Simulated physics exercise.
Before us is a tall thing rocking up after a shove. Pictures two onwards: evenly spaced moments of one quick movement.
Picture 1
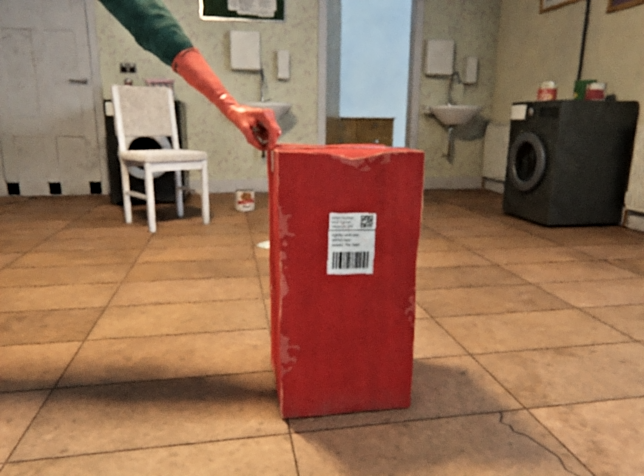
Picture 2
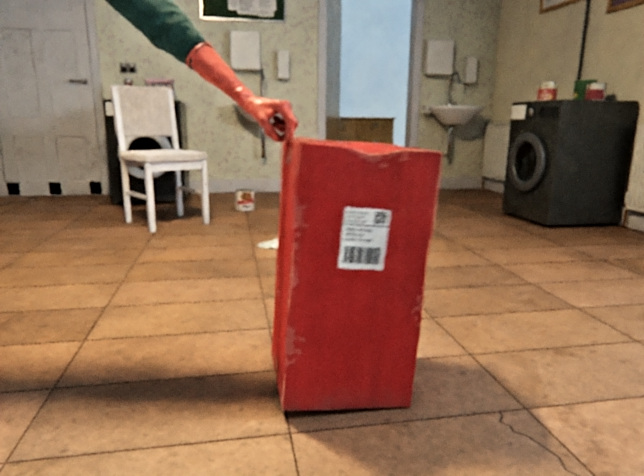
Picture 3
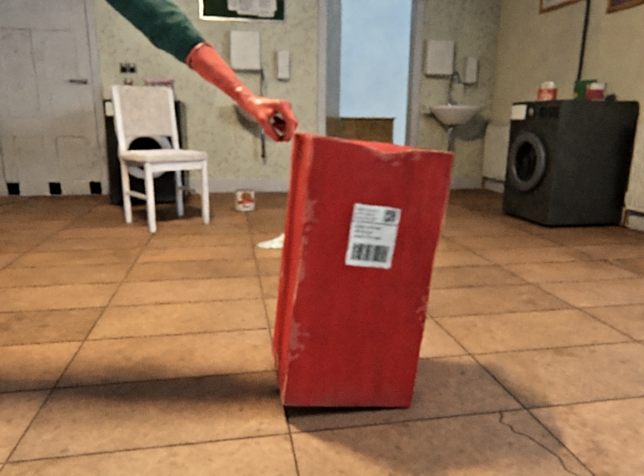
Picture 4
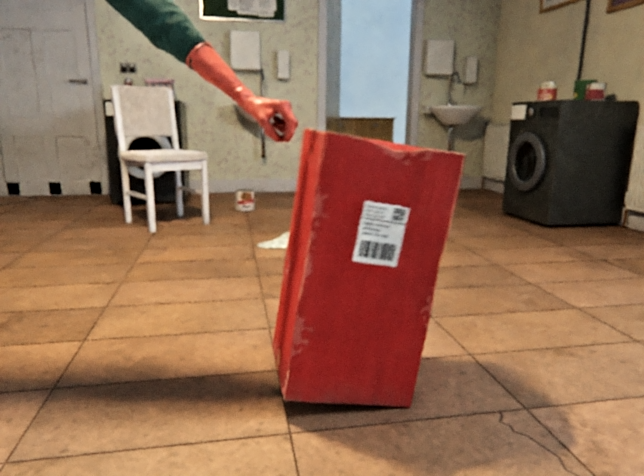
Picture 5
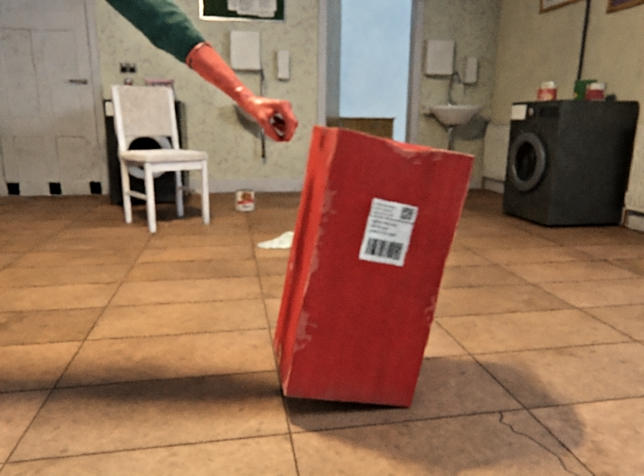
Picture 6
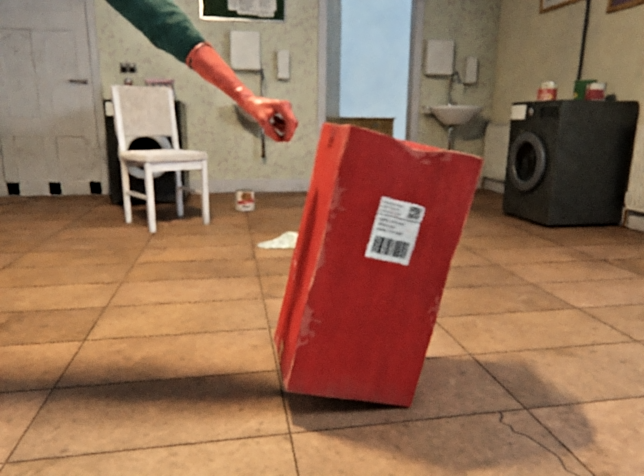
Tall red parcel on a tiled floor tilting steadily to the right after a red-gloved hand pushes its top left edge.
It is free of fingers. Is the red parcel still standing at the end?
No.
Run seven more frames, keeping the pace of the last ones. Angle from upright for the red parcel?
My guess is near 25° off upright.
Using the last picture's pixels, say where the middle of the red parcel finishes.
At about (503, 316).
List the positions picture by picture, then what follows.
Red parcel (336, 272) upright, in the first picture.
Red parcel (345, 267) 4° off upright, in the second picture.
Red parcel (350, 265) 6° off upright, in the third picture.
Red parcel (356, 263) 9° off upright, in the fourth picture.
Red parcel (360, 261) 11° off upright, in the fifth picture.
Red parcel (365, 260) 13° off upright, in the sixth picture.
Then, 0.40 s past the last view, red parcel 42° off upright near (430, 258).
Finally, the red parcel falls over, near (502, 316).
